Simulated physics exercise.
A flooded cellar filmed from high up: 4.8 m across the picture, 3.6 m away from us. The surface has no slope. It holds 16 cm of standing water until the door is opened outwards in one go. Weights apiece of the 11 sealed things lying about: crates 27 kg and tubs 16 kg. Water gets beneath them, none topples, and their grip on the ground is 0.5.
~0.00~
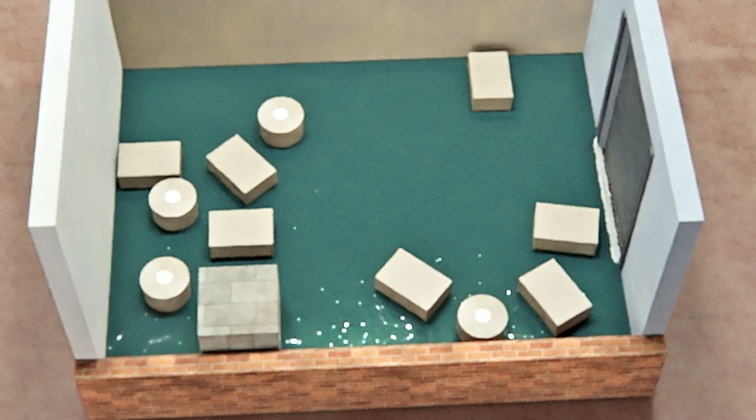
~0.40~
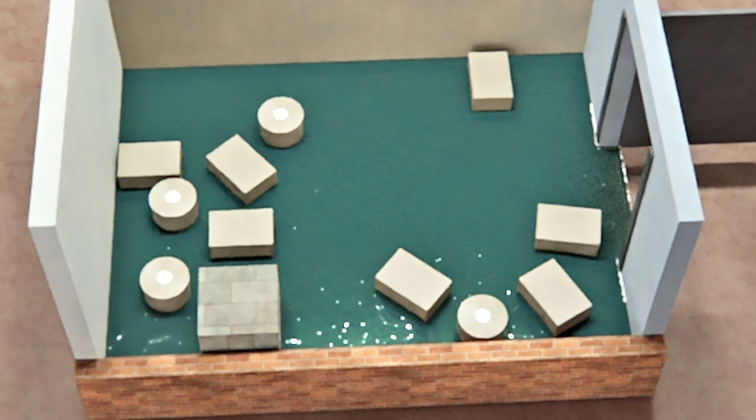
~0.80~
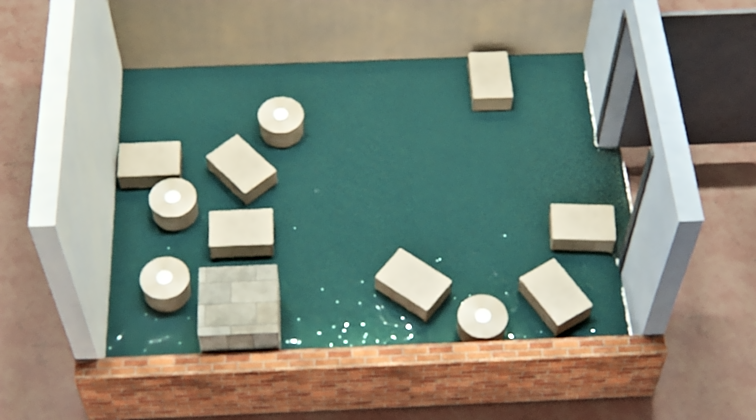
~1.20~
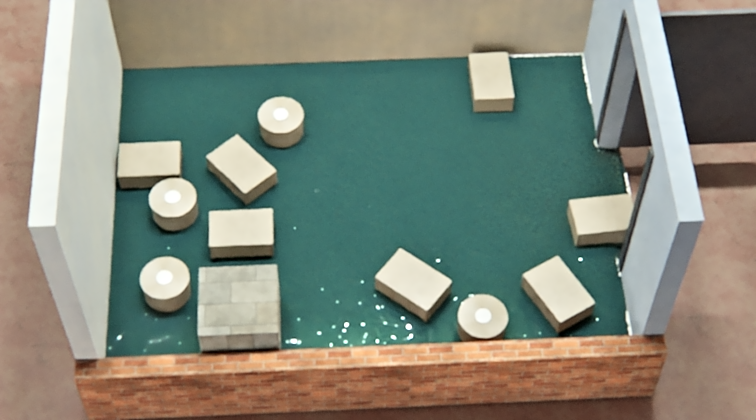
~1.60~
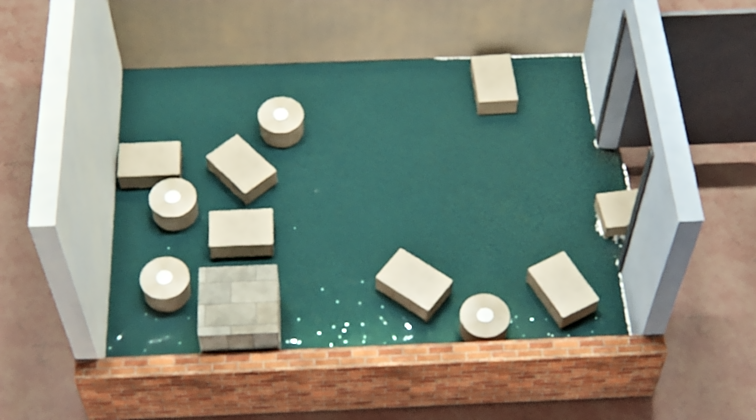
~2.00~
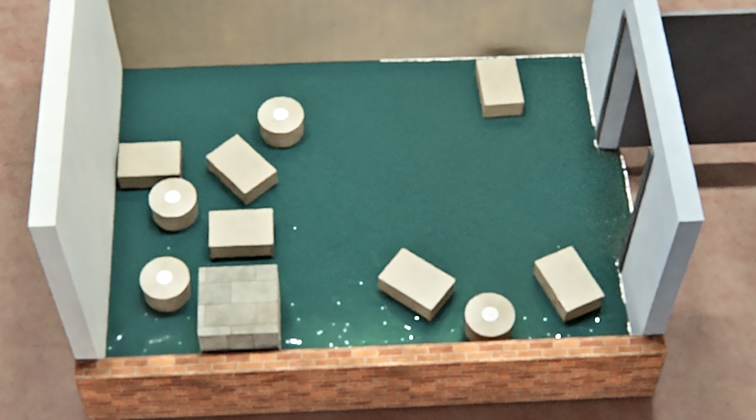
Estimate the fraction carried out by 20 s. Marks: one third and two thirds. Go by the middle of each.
That comes to less than a third.
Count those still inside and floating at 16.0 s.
At that moment 2.
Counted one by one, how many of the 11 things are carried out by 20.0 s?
2 of them.
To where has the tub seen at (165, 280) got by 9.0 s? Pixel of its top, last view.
At about (228, 253).
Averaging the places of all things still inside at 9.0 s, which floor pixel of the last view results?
Near (382, 216).
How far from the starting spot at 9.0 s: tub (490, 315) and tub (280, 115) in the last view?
In turn: 120 cm, 100 cm.
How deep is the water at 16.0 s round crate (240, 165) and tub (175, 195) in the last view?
Roughly 10 and 10 cm.
After 4.0 s 1 of 11 are out; 9 afloat.
After 9.0 s 2 of 11 are out; 5 afloat.
After 16.0 s 2 of 11 are out; 2 afloat.
After 20.0 s 2 of 11 are out; 0 afloat.
